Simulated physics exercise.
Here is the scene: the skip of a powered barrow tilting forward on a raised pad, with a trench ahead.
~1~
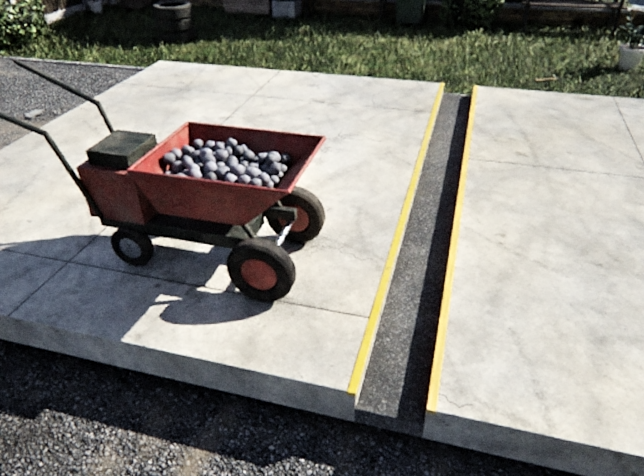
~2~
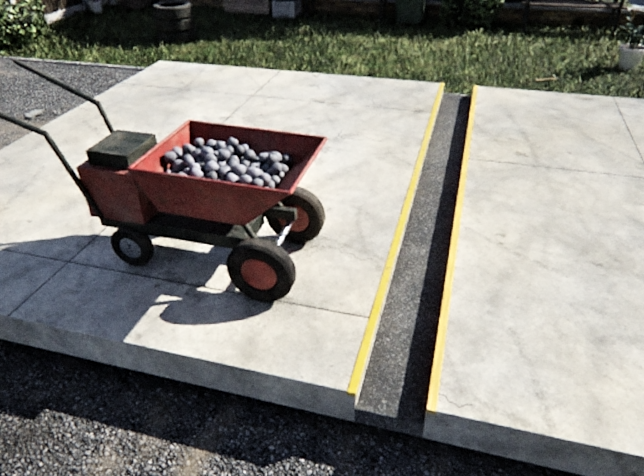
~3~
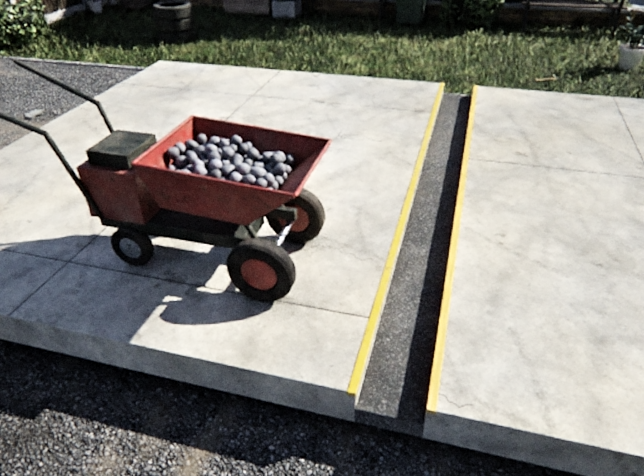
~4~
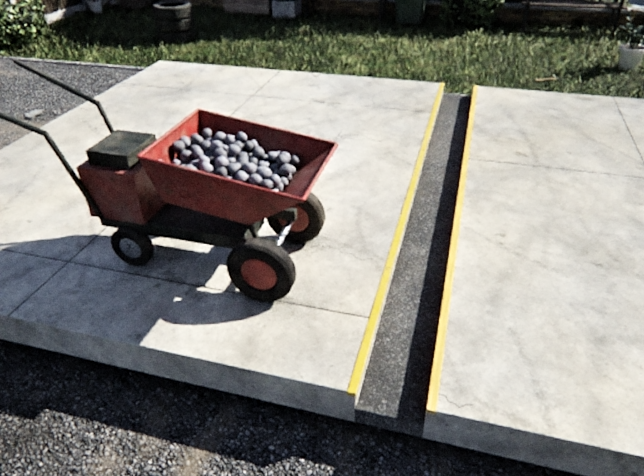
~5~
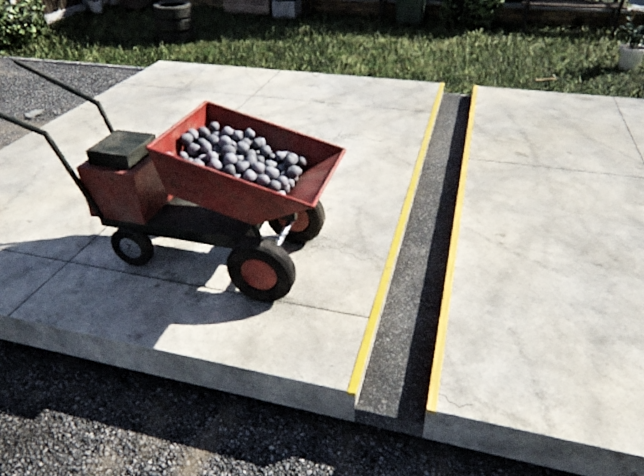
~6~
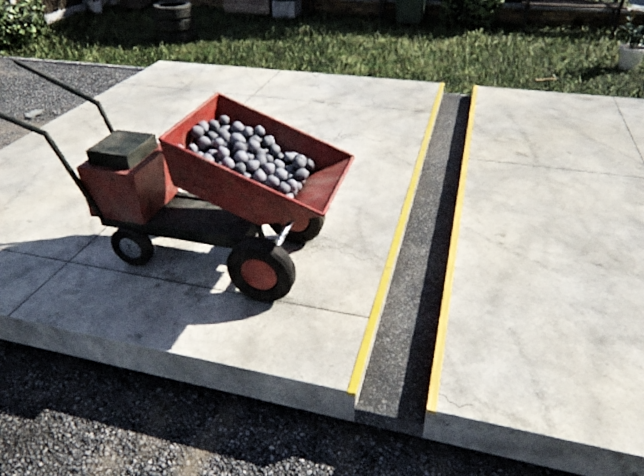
The red skip of a parked barrow, loaded with round grey cobbles, starts level on a concrete pad, then gradually tilts forward to the right, its rear rising as the wheels stay still short of a yellow-edged trench.
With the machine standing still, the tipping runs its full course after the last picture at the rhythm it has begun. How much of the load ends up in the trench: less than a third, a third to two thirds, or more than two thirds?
More than two thirds.
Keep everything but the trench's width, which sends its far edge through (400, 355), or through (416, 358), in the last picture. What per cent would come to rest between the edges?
Close to 50 per cent in the first, close to 70 per cent in the second.
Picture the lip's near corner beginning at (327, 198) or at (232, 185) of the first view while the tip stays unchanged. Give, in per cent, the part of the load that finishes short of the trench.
I'd put it at around 0 percent the first time and 60 percent the second.
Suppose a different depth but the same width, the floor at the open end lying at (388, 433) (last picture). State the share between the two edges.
Roughly 100 in a hundred.
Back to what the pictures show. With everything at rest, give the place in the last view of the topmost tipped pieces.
I'd mark the summit at roughly pixel (395, 278).
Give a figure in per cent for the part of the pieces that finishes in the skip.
I reckon some 0 percent.
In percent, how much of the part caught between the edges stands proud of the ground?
It comes to 35 per cent or so.
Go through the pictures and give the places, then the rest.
Lip of the skip near (288, 193), level; top of the load near (220, 167), round cobbles; first edge of the trench near (365, 348); far edge near (438, 363), the trench over half as wide as the skip, and shallow for its width, in the first frame.
Lip of the skip near (289, 194), level; top of the load near (221, 167), in the second frame.
Lip of the skip near (295, 196), tipped barely; top of the load near (215, 164), in the third frame.
Lip of the skip near (302, 201), tipped a little; top of the load near (210, 156), in the fourth frame.
Lip of the skip near (312, 207), tipped a little; top of the load near (217, 152), in the fifth frame.
Lip of the skip near (323, 215), tipped clearly; top of the load near (226, 138); first edge of the trench near (365, 348); far edge near (438, 363), in the sixth frame.
Shortly afterwards, skip tipped steeply; the whole lot in the skip.
Next, skip tipped steeply; the bulk in the skip; a little short of the trench; a little in or heaped over the trench; only a few falling.
Some moments later, skip tipped right over; only a few in the skip; a little short of the trench; the bulk in or heaped over the trench; only a few beyond it.
In the end, skip tipped right over; a little short of the trench; the bulk in or heaped over the trench; only a few beyond it.
